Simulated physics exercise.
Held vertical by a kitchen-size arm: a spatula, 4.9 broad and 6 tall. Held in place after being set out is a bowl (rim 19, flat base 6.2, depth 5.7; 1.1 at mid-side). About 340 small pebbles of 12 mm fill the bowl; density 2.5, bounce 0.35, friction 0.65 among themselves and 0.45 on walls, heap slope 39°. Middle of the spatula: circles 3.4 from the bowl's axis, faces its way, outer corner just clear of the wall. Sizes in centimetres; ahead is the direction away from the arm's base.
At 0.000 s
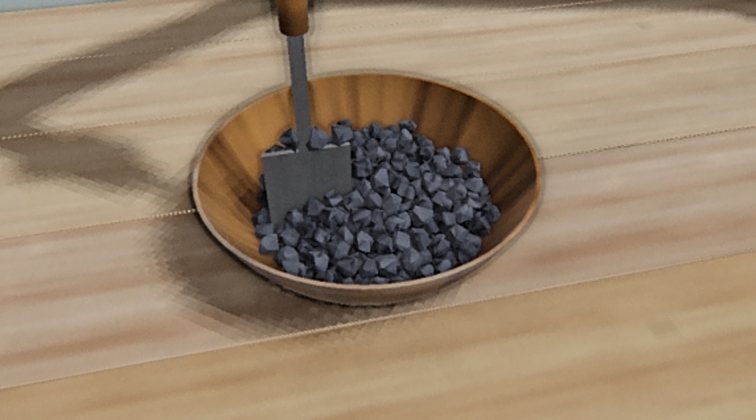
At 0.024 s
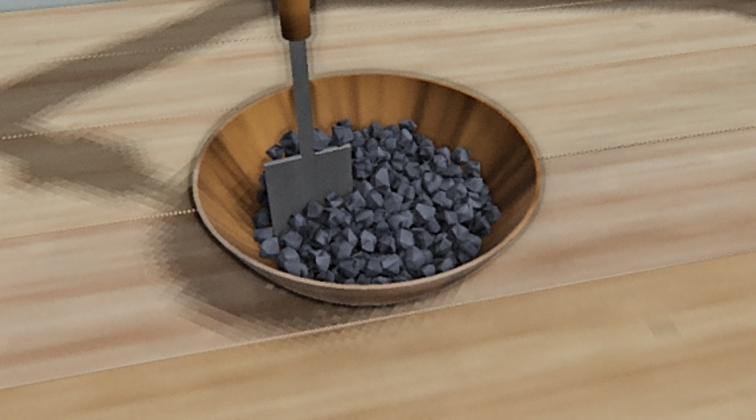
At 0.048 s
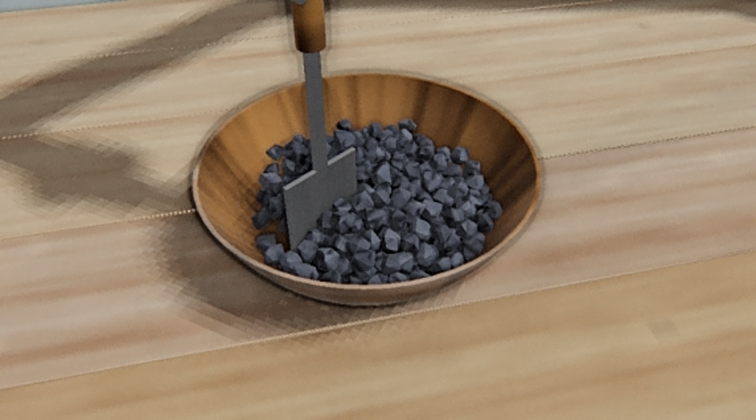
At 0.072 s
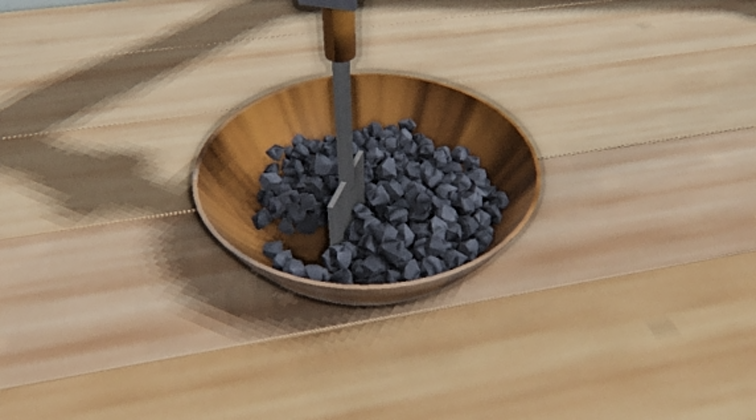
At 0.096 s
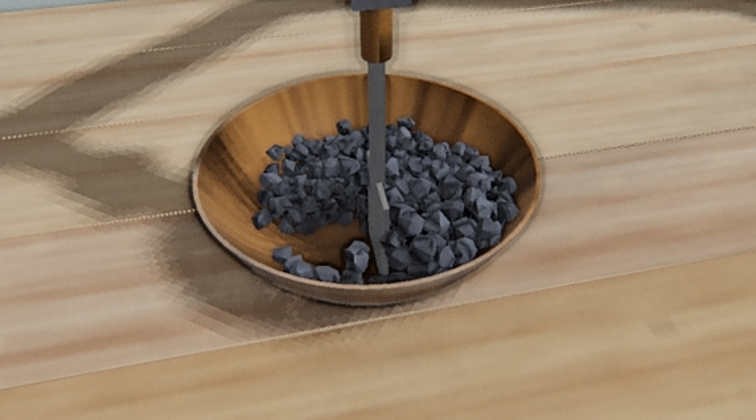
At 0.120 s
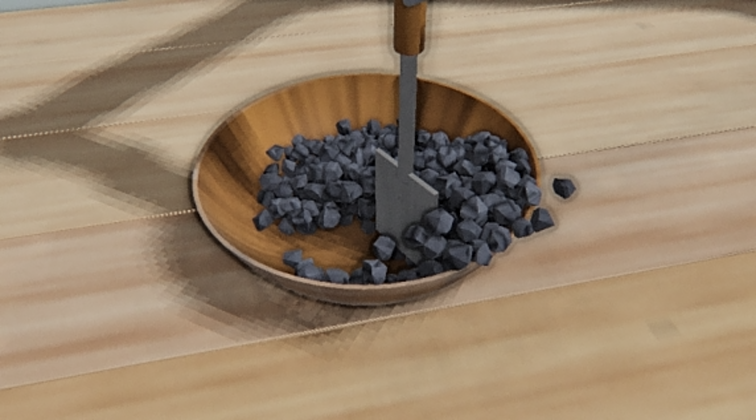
A mostly unseen arm holds a wooden-handled metal spatula upright over a pale plank tabletop, viewed from above at an angle by a still camera. A round brown wooden bowl sits near the centre, heaped with dark grey pebbles, the blade at their left. The spatula sweeps rightward along the near side, turning and pushing pebbles, baring the bowl's wood behind it as several ride over the right rim.
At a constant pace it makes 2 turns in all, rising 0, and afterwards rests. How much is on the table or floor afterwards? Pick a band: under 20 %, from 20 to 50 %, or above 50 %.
Above 50 %.
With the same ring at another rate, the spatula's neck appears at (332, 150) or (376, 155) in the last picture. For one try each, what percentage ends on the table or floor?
Roughly 25 per cent on the first try and 45 per cent on the second.
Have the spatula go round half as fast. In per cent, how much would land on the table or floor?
35 per cent.
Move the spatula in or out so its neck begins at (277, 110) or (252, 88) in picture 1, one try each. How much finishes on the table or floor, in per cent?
Roughly 70 % and 30 %.
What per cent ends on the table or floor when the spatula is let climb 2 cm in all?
My guess is close to 45 per cent.
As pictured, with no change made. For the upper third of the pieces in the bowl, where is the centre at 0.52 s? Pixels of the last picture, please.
Centre, approx.: (449, 130).
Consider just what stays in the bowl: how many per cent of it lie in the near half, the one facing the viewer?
Near 55 per cent of what stays in the bowl.
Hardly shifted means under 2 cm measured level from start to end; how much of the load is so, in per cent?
Around 0 in a hundred, roughly.
After 0.32 s, 348° round, highest piece 12 above the table; 200 in the bowl, 60 on the table or floor, 75 in flight or on the tool.
After 0.52 s, 221° round, highest piece 8 above the table; 172 on the table or floor, 148 in the bowl, 15 in flight or on the tool.
After 0.82 s, 0° round, highest piece 5 above the table; 207 on the table or floor, 128 in the bowl.
After 1.52 s, 0° round, highest piece 5 above the table; 207 on the table or floor, 128 in the bowl.
At rest, 207 on the table or floor, 128 in the bowl. That is 62 % on the table or floor.
